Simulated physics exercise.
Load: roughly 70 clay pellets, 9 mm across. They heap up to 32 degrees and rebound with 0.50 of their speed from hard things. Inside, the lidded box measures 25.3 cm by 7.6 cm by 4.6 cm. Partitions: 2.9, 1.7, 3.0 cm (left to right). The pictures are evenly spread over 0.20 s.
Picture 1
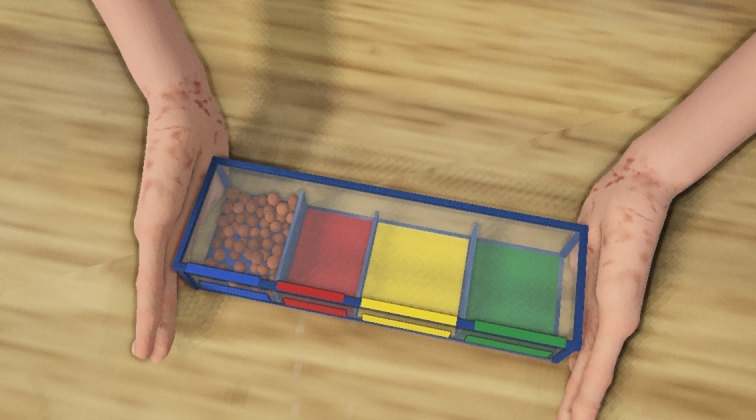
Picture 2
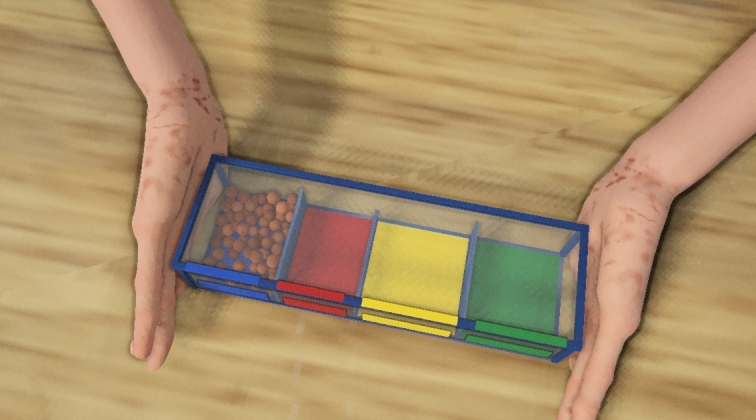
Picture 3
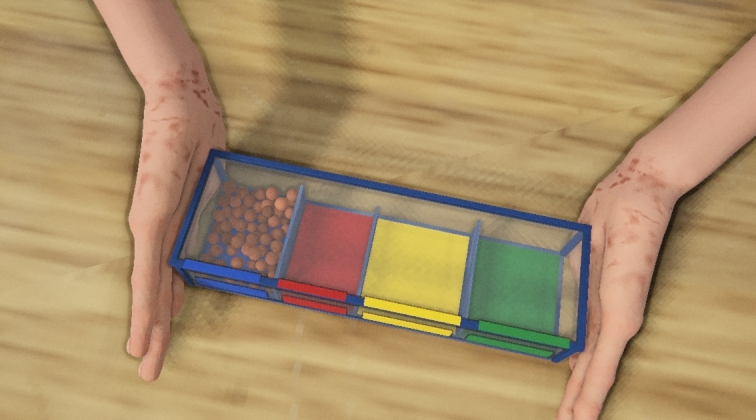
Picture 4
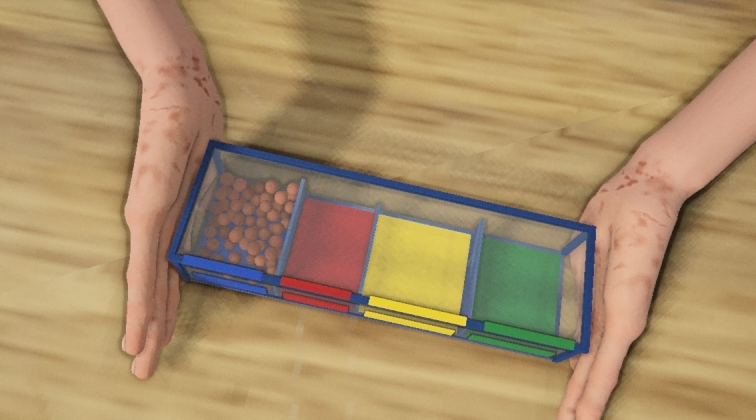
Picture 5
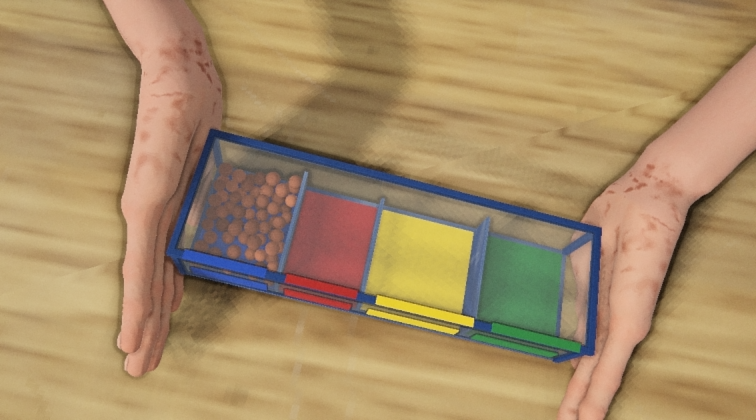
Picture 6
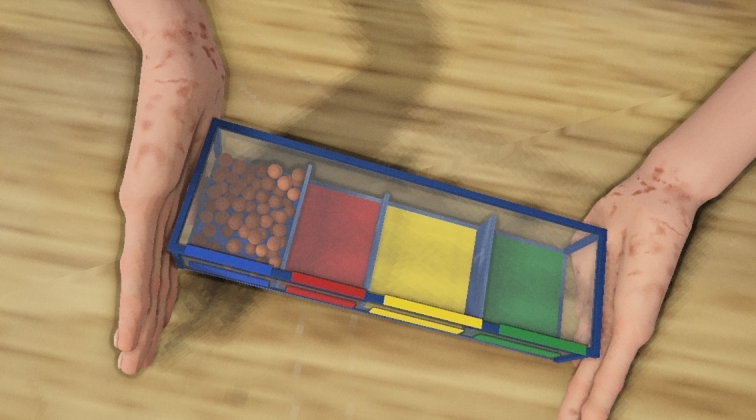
Two hands slightly tilt a clear divided box, raising its left end above the right.
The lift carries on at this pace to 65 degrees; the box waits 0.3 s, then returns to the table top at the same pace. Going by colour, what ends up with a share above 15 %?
Red below, blue above, green below, yellow below.
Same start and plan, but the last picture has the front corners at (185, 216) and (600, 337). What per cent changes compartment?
Then about 10 per cent.
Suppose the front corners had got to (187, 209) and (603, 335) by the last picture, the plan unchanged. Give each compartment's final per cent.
Red 0, blue 90, green 5, yellow 10.
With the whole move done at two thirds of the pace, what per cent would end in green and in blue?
Green 0; blue 95.
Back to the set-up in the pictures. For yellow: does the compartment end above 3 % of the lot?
Yellow yes.
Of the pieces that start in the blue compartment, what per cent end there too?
Roughly 90 per cent.
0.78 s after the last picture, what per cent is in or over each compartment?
Red 5, blue 90, green 0, yellow 5.
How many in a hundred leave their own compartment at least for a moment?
Some 10 per cent.
Then, 0.78 s after the last picture, tilt 65 degrees; red 5 %, blue 90 %, yellow 5 %.
Then, 1.29 s after the last picture, tilt 35 degrees; blue 90 %, yellow 10 %.
Then, 1.88 s after the last picture, tilt 0 degrees; blue 90 %, yellow 10 %.
In the end, red 0 %, blue 90 %, green 0 %, yellow 10 %.
